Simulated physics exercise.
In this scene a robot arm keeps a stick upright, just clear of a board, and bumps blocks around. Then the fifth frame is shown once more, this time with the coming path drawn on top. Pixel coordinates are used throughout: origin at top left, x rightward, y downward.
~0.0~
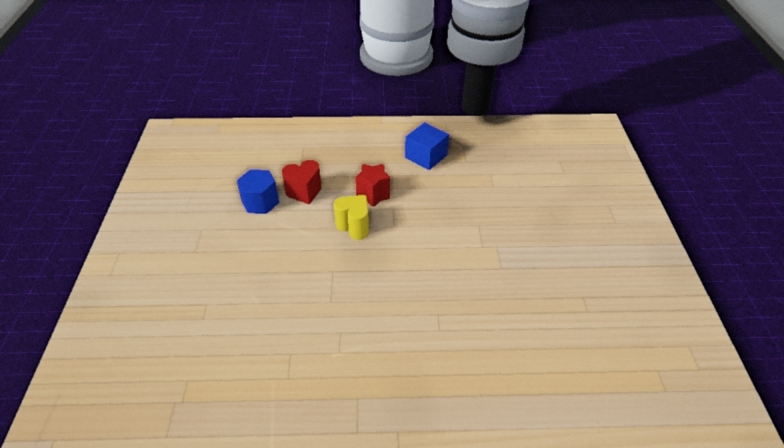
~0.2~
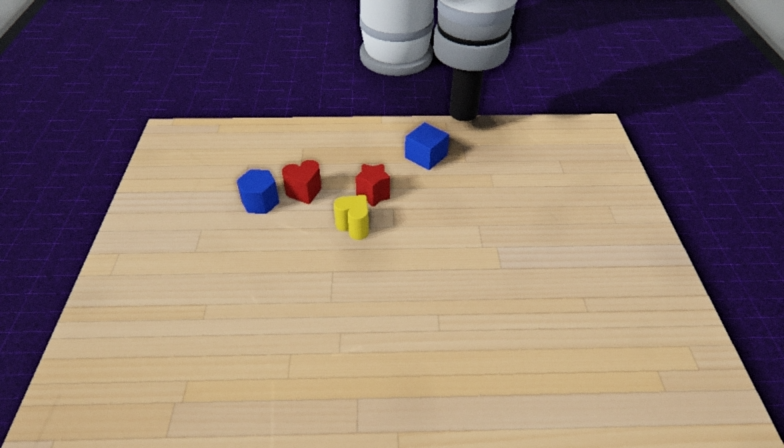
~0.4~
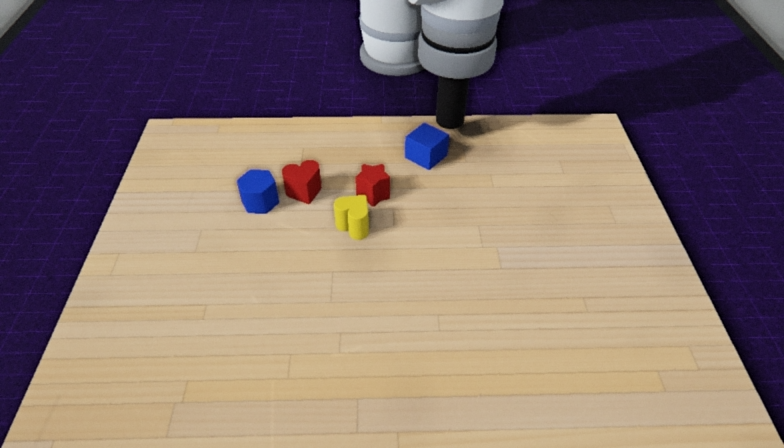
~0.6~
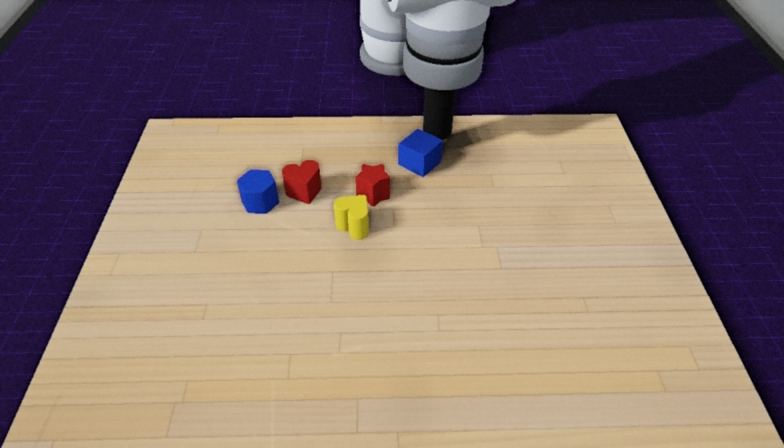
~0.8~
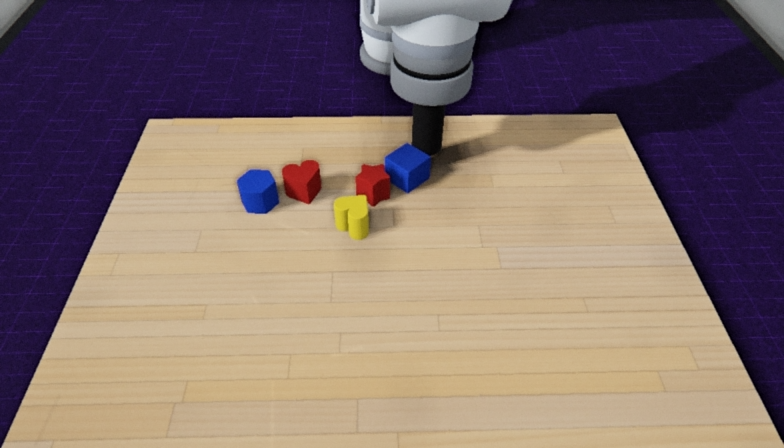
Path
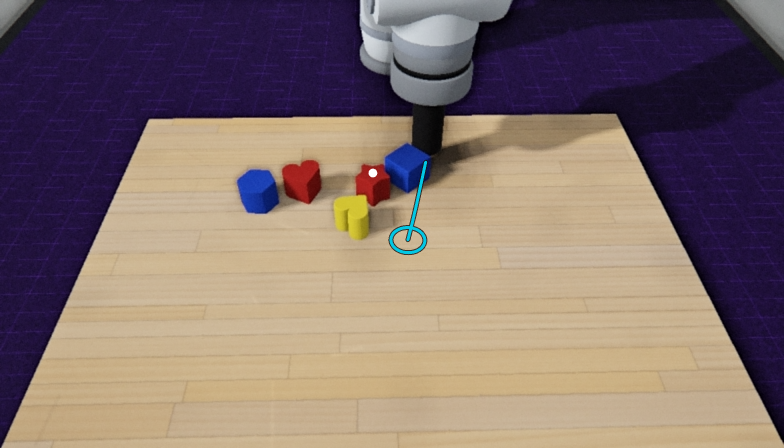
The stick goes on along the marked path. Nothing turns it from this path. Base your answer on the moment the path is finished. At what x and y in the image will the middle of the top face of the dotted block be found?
Top centre: (348, 181).
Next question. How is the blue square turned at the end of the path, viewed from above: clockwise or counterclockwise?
It twists clockwise.
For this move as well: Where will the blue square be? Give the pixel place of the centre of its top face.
The spot you're after is about (382, 185) in the image.
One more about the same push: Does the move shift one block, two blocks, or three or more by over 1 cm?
Displaced: Two.
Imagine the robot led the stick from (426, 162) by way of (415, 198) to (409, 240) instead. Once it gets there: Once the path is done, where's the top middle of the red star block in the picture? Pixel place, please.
Most likely (346, 183).
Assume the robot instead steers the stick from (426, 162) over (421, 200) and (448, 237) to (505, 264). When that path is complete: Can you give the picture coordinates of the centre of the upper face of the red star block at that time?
It will end up at (354, 180).
The drawn path runs from (426, 162) to (408, 240); the dot is on the red star block.
The first path, step by step. One third of the way, stick at (421, 172); red star block at (359, 180); blue square at (392, 176), turned 35° clockwise.
Two thirds of the way, stick at (416, 197); red star block at (349, 182), turned 25° clockwise; blue square at (382, 185), turned 55° clockwise.
At the end, stick at (408, 226); yellow heart-shaped block not moved; red star block at (348, 181), turned 25° clockwise; blue square at (382, 185), turned 55° clockwise.
